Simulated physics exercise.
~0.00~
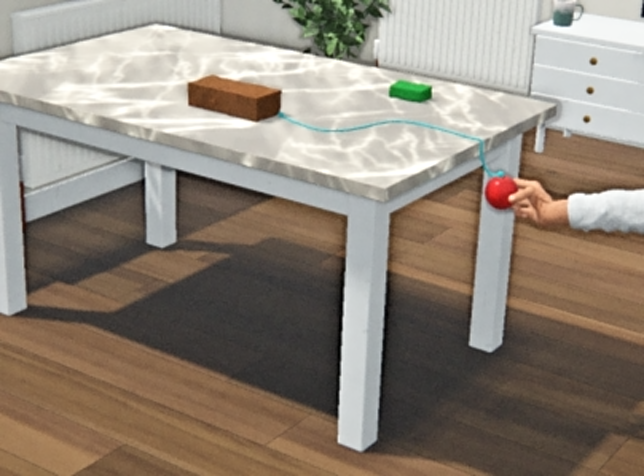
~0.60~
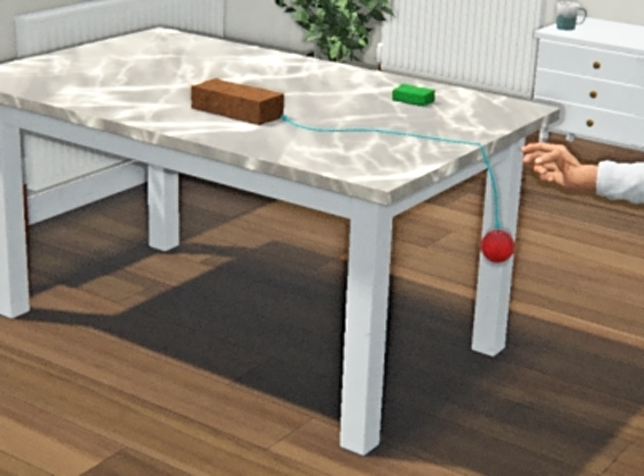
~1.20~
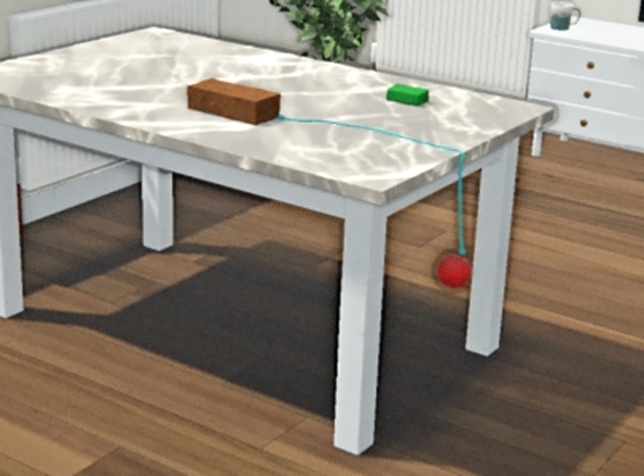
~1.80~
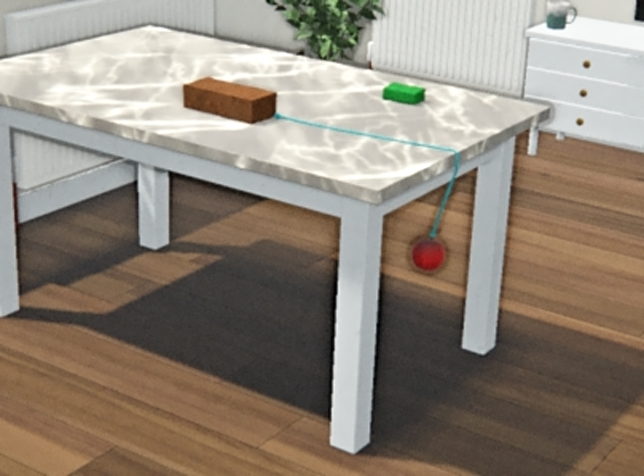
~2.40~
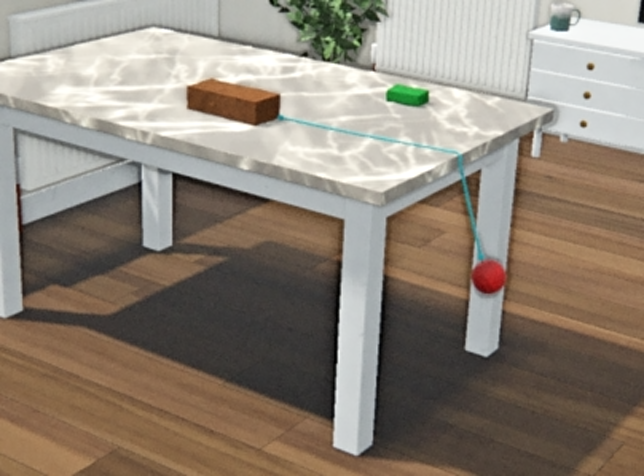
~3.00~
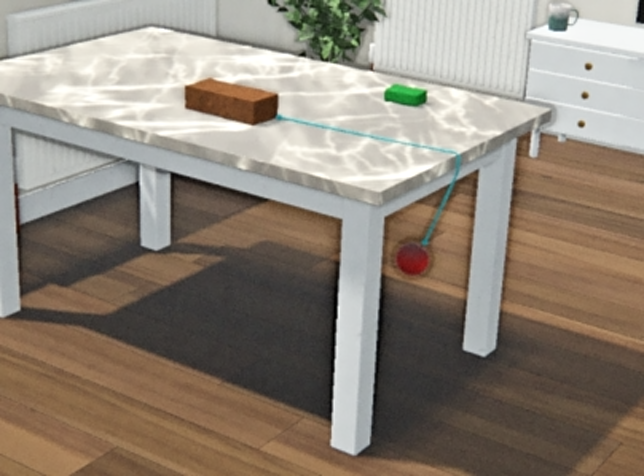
In a room with a wooden floor, a slightly swaying view looks down at a pale marble-patterned table with white legs, a plant and a white chest of drawers behind. A reddish-brown brick rests on top with a thin teal string running from it, and a small green block sits farther right. At the right edge, a hand holds a round red object tied to the string, then lets go and draws back. The red object drops, the string pulls taut over the edge, and it swings left, right and left again. It ends hanging above the floor, brick and green block still in place.
